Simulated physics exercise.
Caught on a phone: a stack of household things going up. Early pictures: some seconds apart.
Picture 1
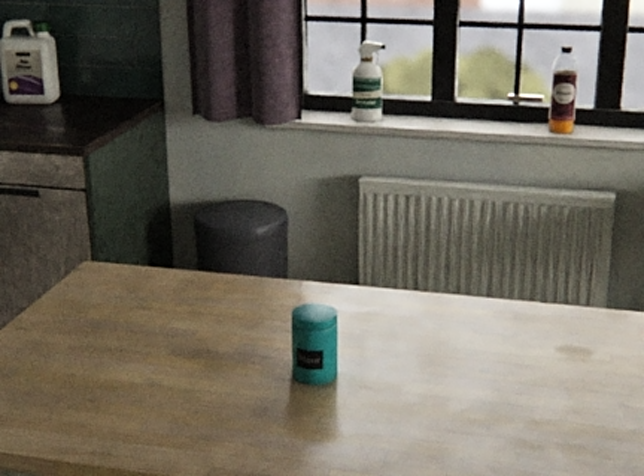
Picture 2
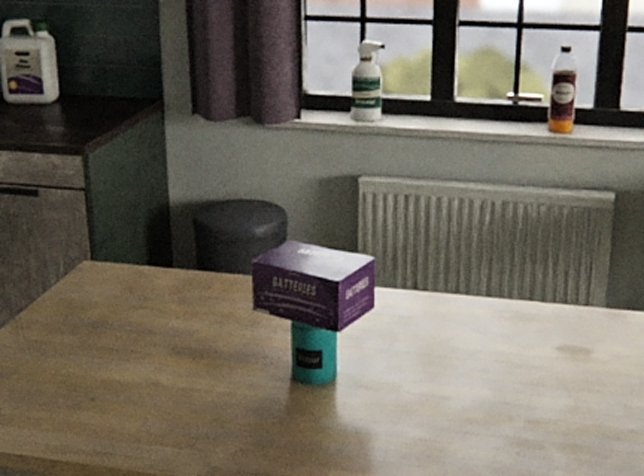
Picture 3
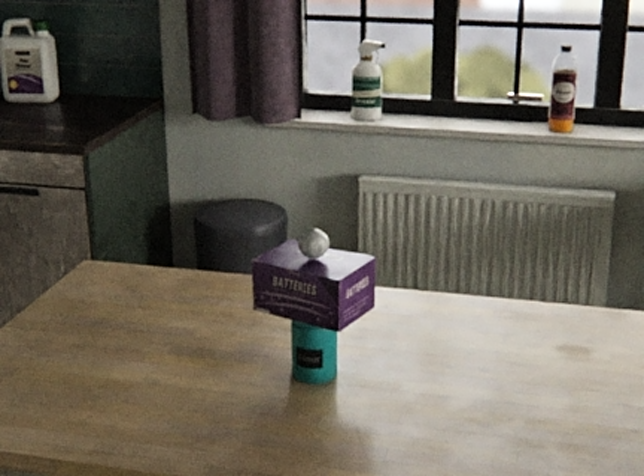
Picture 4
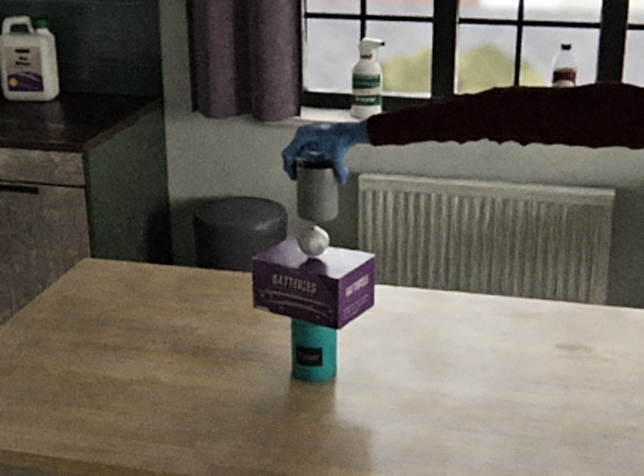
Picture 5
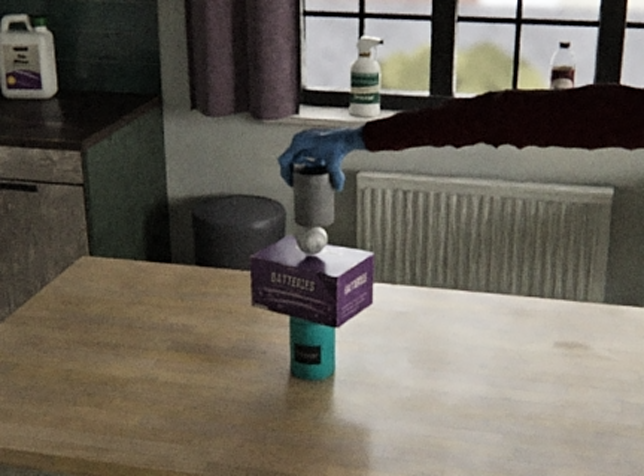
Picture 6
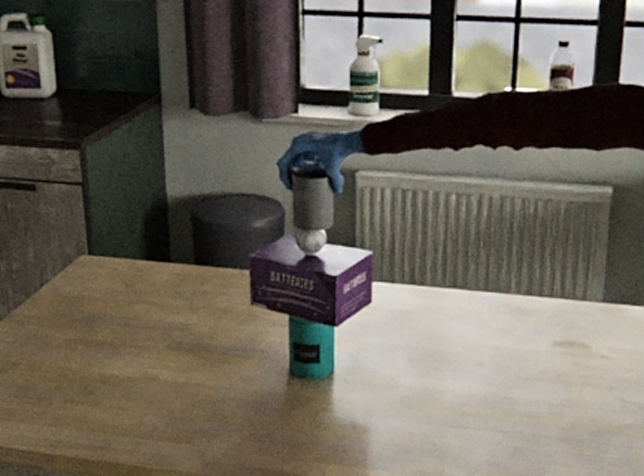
At the start, a turquoise jar stands alone on a wooden table; then a purple box labelled batteries sits on top of it, followed by a small white onion on the box. A blue-gloved hand reaches in from the right and lowers a grey cup onto the onion, still gripping it.
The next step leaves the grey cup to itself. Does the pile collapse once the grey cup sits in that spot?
Yes, it collapses.
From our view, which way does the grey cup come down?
It goes rightward.
Then, 0.50 s past the last view, grey cup now fallen.
Then, 0.60 s past the last view, things are still on the move.
Then, 0.70 s past the last view, as before.
Finally, fallen, grey cup; the other 3 still in place. Final places as the last picture's camera would see them, grey cup near (471, 357). The pile gives way.
